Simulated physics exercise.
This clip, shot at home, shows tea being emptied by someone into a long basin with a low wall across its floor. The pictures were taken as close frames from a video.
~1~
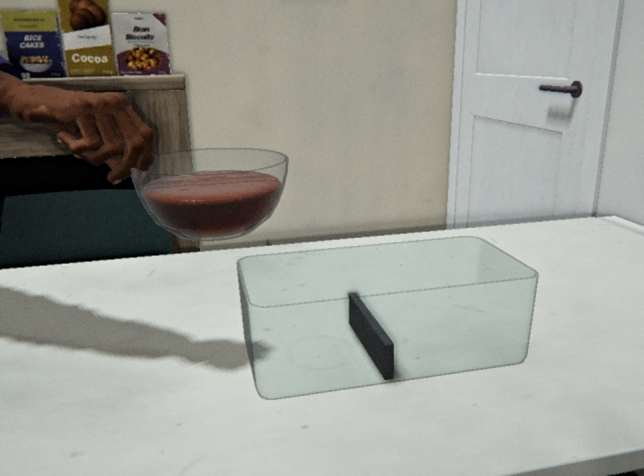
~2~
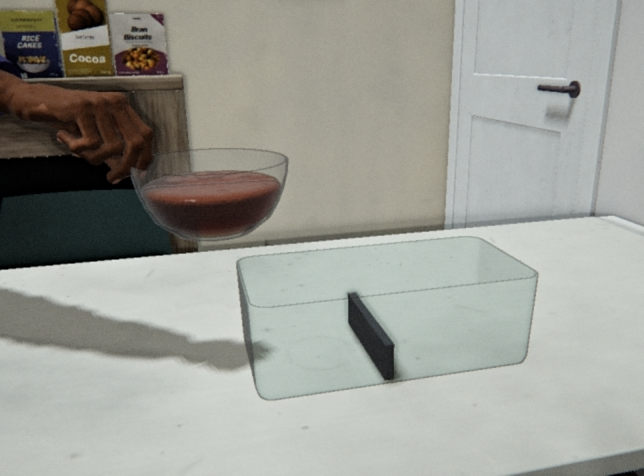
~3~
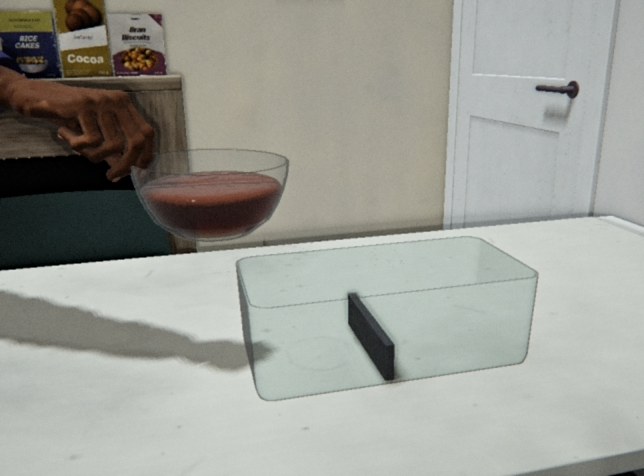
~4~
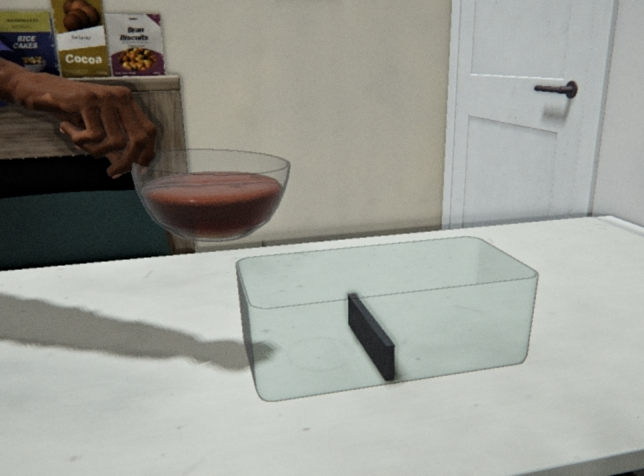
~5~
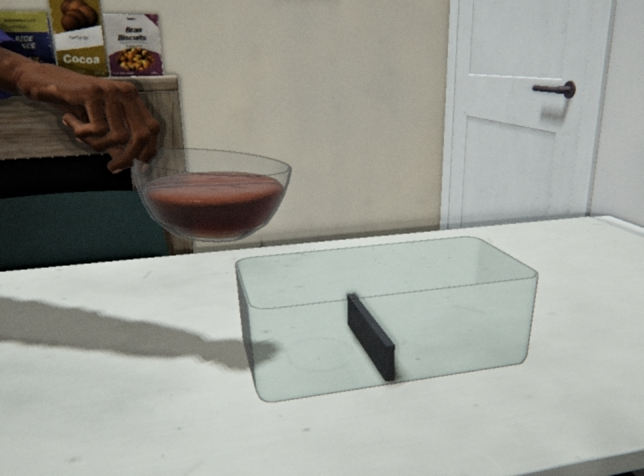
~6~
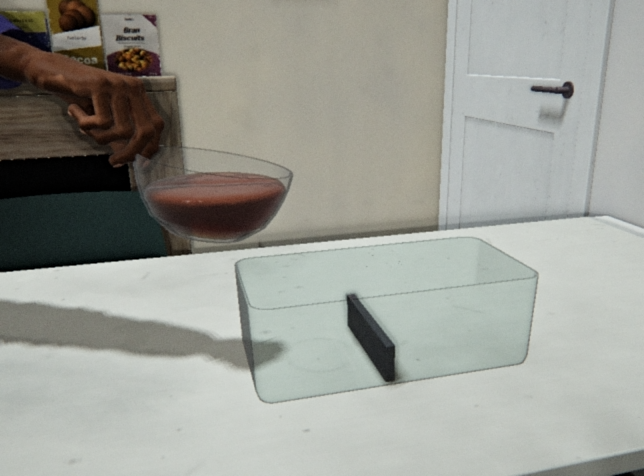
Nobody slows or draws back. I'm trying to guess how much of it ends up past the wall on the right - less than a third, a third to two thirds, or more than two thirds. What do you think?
I'd say less than a third.
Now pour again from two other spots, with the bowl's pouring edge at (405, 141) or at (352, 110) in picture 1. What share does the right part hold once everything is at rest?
Roughly 95 per cent, then roughly 85 per cent.
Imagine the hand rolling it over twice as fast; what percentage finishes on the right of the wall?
About 10 in a hundred.
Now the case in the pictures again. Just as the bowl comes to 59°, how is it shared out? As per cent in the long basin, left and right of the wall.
About 15 % left and about 0 % right.
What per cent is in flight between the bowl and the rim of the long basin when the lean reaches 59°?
Estimate: Some 25 per cent.
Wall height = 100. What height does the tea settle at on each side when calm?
On the left roughly 60, on the right roughly 0.
A moment on, the bowl is tipped part way and 60 per cent is still to pour, 15 is left of the wall and 0 right of it.
Next, the bowl is tipped on its side and 6 per cent is still to pour, 87 is left of the wall and 1 right of it.
Then the bowl is tipped right over and 0 per cent is still to pour, 97 is left of the wall and 2 right of it.
Later the bowl is tipped right over and 0 per cent is still to pour, 97 is left of the wall and 2 right of it.
At rest 97 per cent lies left of the wall, 2 right of it and 0 outside.
